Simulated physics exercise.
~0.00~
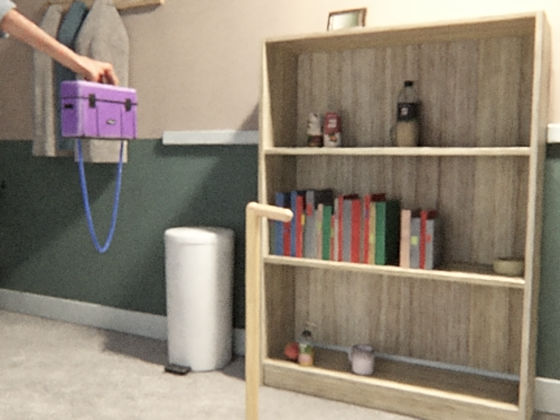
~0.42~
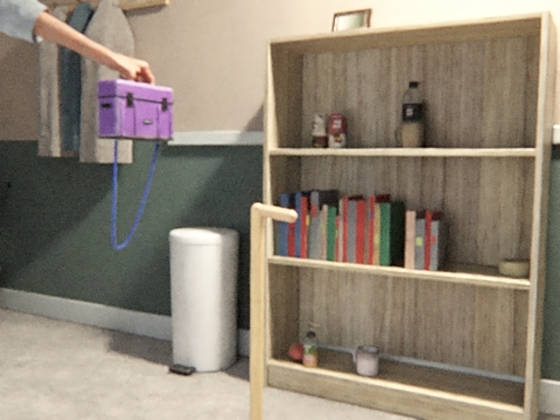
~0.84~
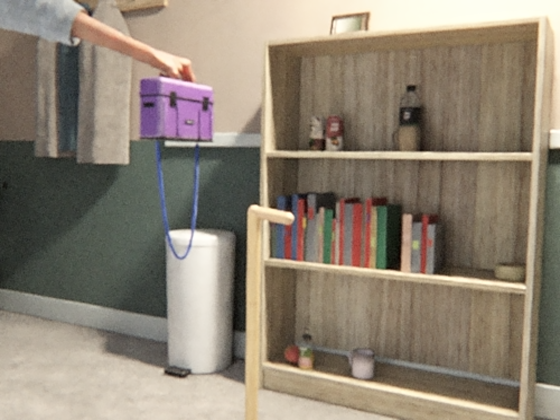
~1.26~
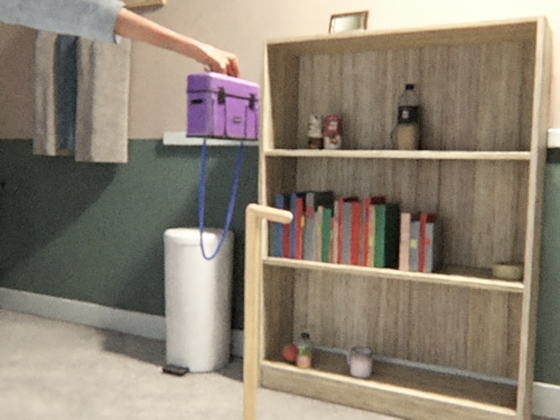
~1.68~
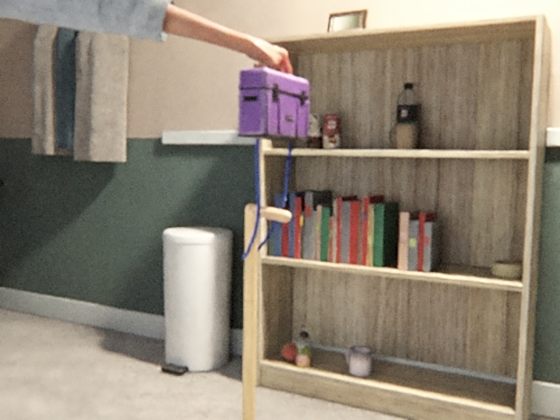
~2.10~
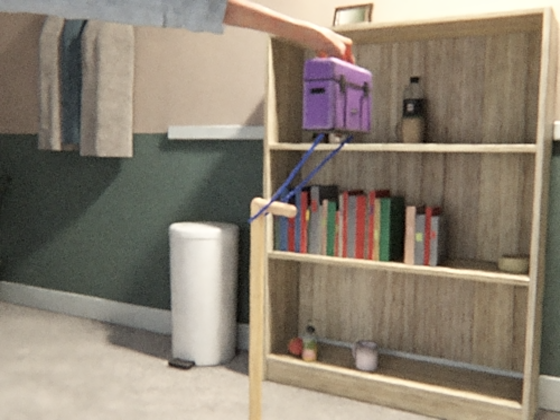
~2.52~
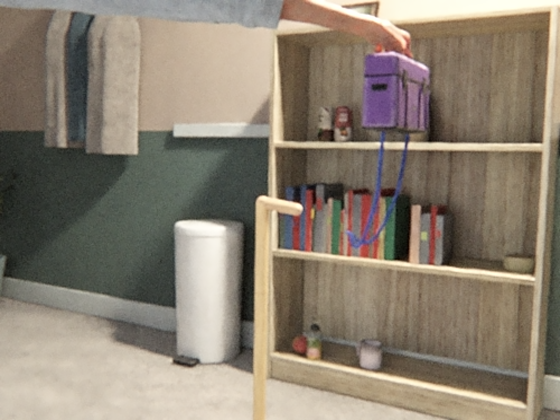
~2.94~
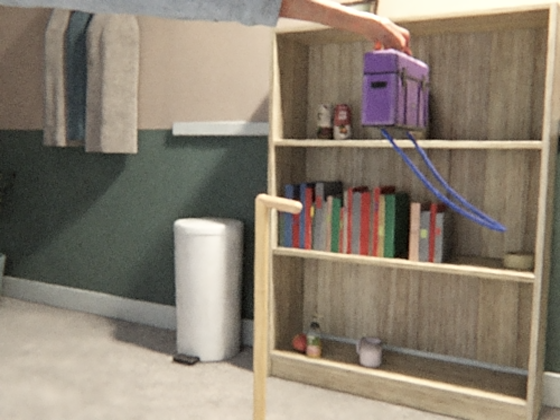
A purple case with a blue loop dangling beneath it was carried by hand from left to right, toward a wooden post with a short bar on top. The loop brushed past the bar without snagging, and the case ended up in front of the bookshelf, loop swinging right.
